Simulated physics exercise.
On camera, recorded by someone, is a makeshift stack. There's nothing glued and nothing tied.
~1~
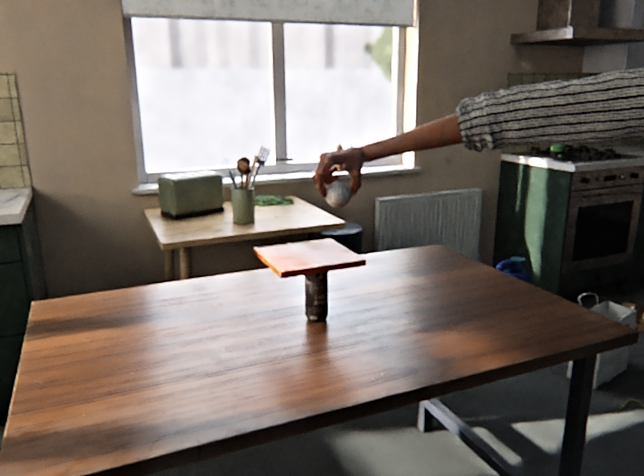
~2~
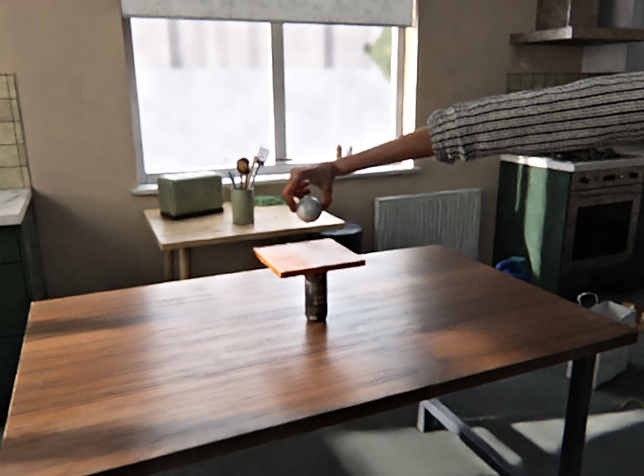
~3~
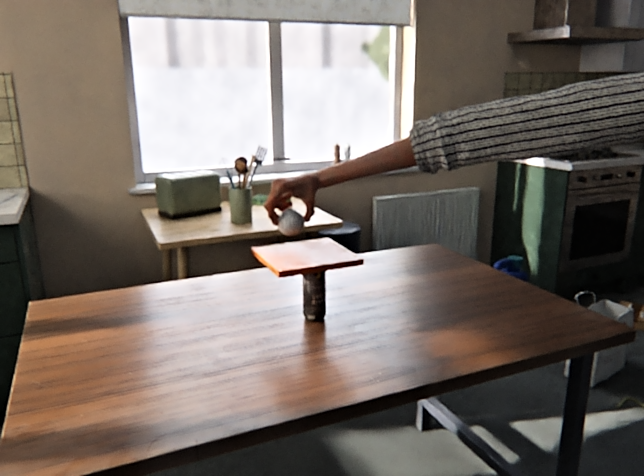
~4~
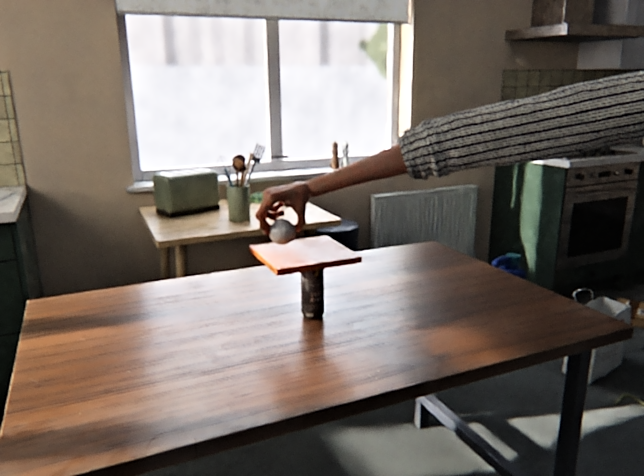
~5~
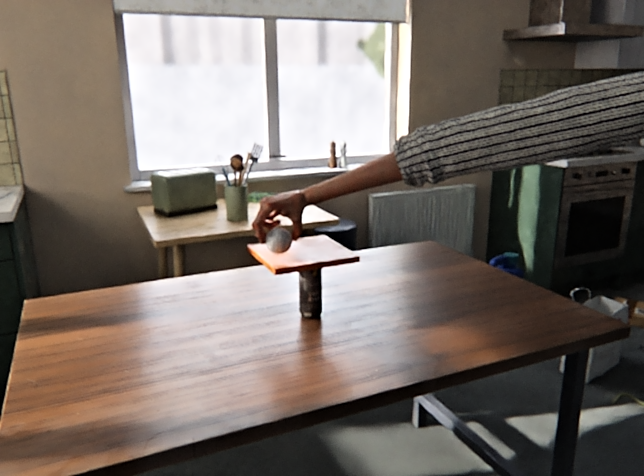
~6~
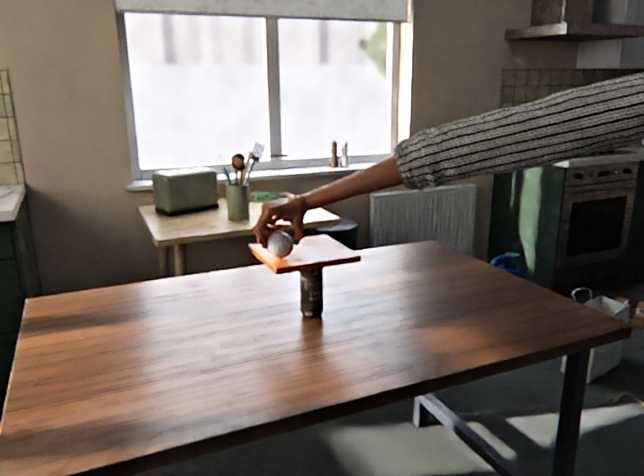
In a kitchen, a hand lowers a white onion leftward onto a raised orange lid.
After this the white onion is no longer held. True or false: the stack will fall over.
True.
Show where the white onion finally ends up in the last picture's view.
Around (274, 318).
Then, 0.40 s after the last picture, white onion now fallen; orange lid tipped 75° from how it was.
Then, 0.50 s after the last picture, orange lid now fallen.
Then, 0.70 s after the last picture, things are still on the move.
At rest, fallen, orange lid and white onion; grey can in place. Seen from the same camera at the end, white onion near (274, 318). The stack comes apart.
